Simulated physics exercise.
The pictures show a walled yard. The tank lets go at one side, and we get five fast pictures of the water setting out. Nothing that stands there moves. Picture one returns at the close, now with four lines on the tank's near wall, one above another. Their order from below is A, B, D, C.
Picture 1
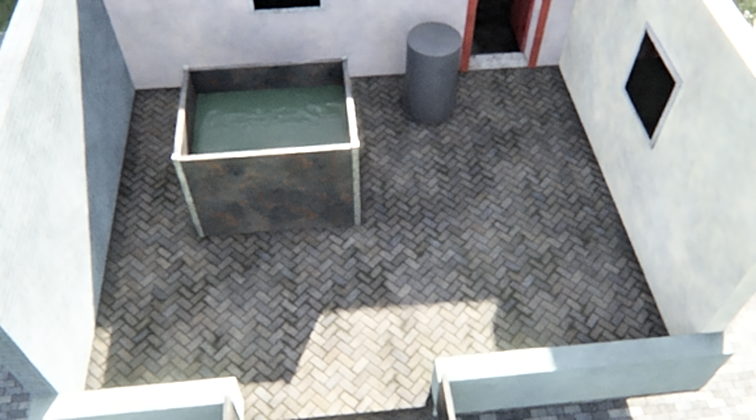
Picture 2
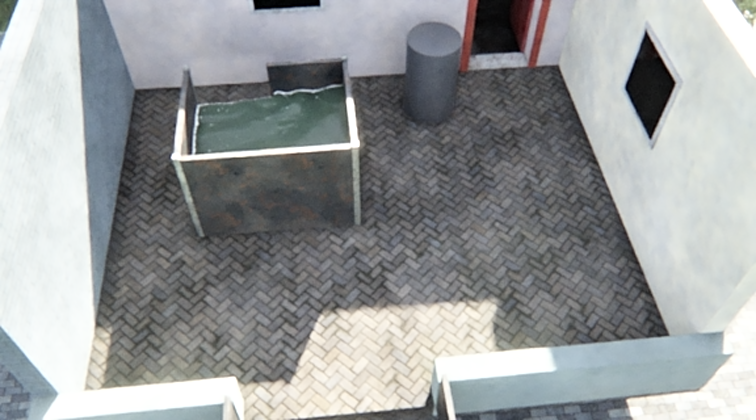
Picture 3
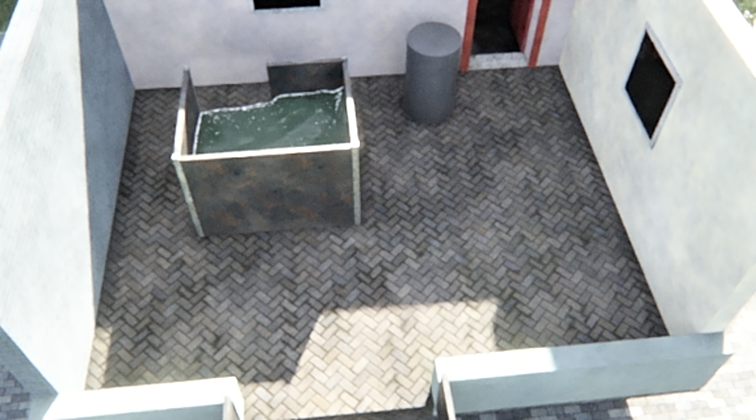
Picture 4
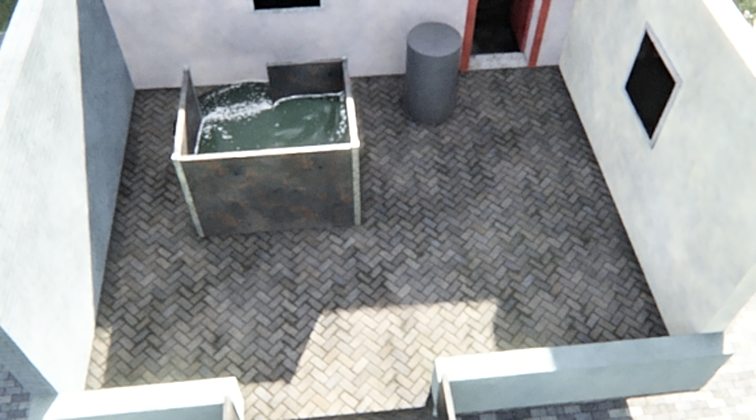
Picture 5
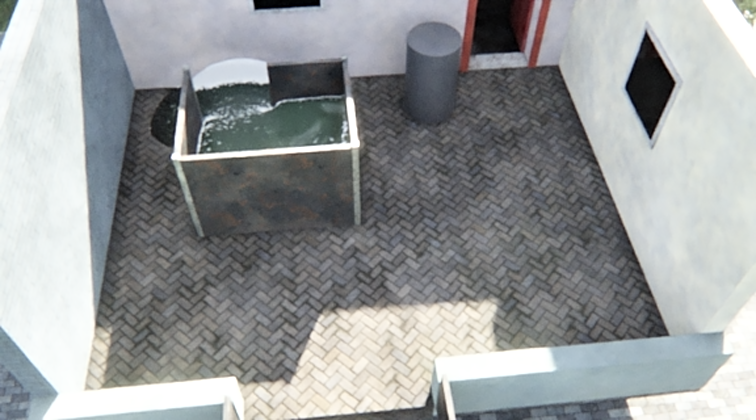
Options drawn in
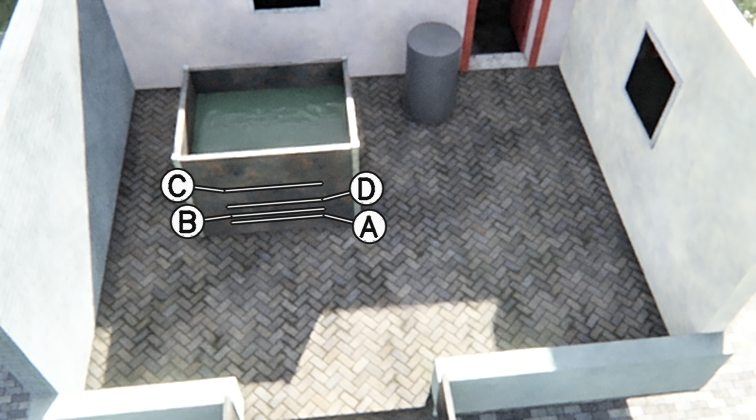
Water in the tank sloshes, then spills out behind it onto the yard's paving.
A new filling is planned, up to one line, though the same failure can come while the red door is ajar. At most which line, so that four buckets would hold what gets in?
C.
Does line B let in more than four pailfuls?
No, that is safe.
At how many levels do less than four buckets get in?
All four.
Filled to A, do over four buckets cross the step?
No, not at all.
On the marked copy, A at (278, 218); B at (277, 212); C at (272, 187); D at (275, 203); from the bottom up A, B, D, C.
With A, nothing gets over.
With B, nothing gets over.
With C, a splash gets over, under a bucket.
With D, nothing gets over.
